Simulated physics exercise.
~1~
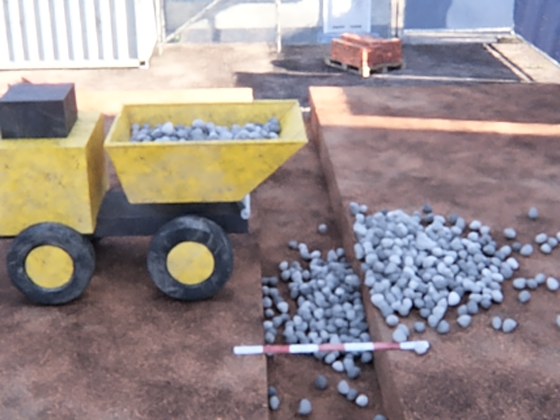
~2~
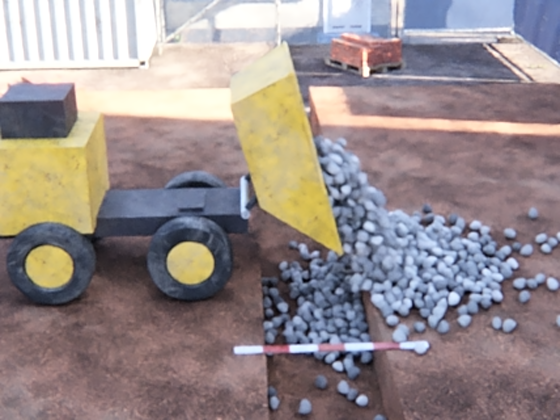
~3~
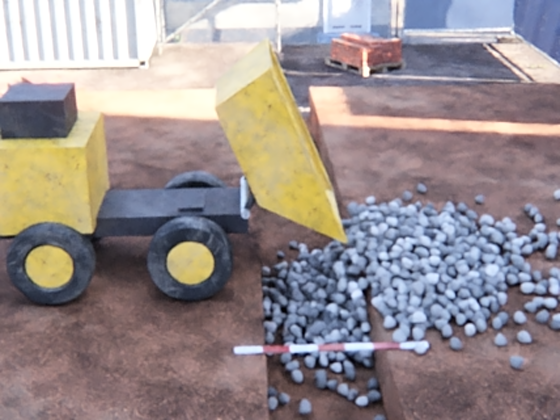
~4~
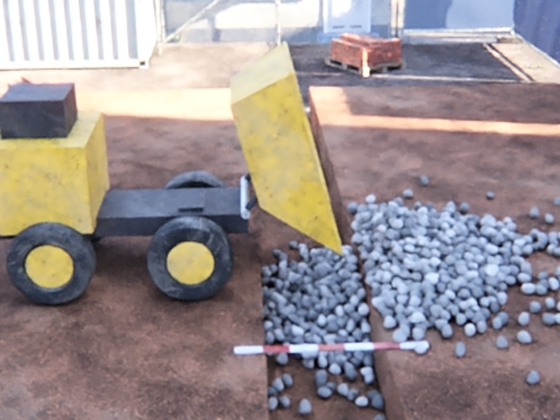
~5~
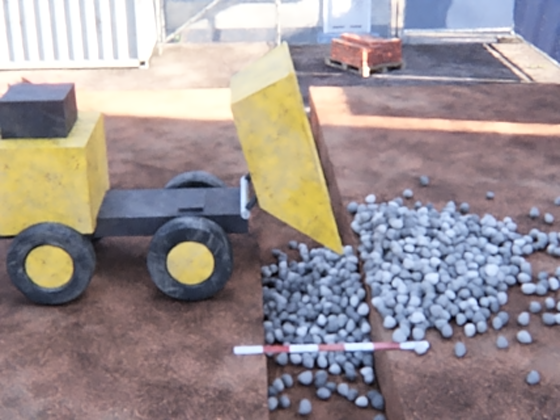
The clip shows a yellow toy-like dump truck tipping its skip of grey stones toward a trench where an earlier load lies. The stones slide out, the raised skip jerks back and forward, and it rests steeply tilted and emptied, with stones in the trench and spread widely beyond it.
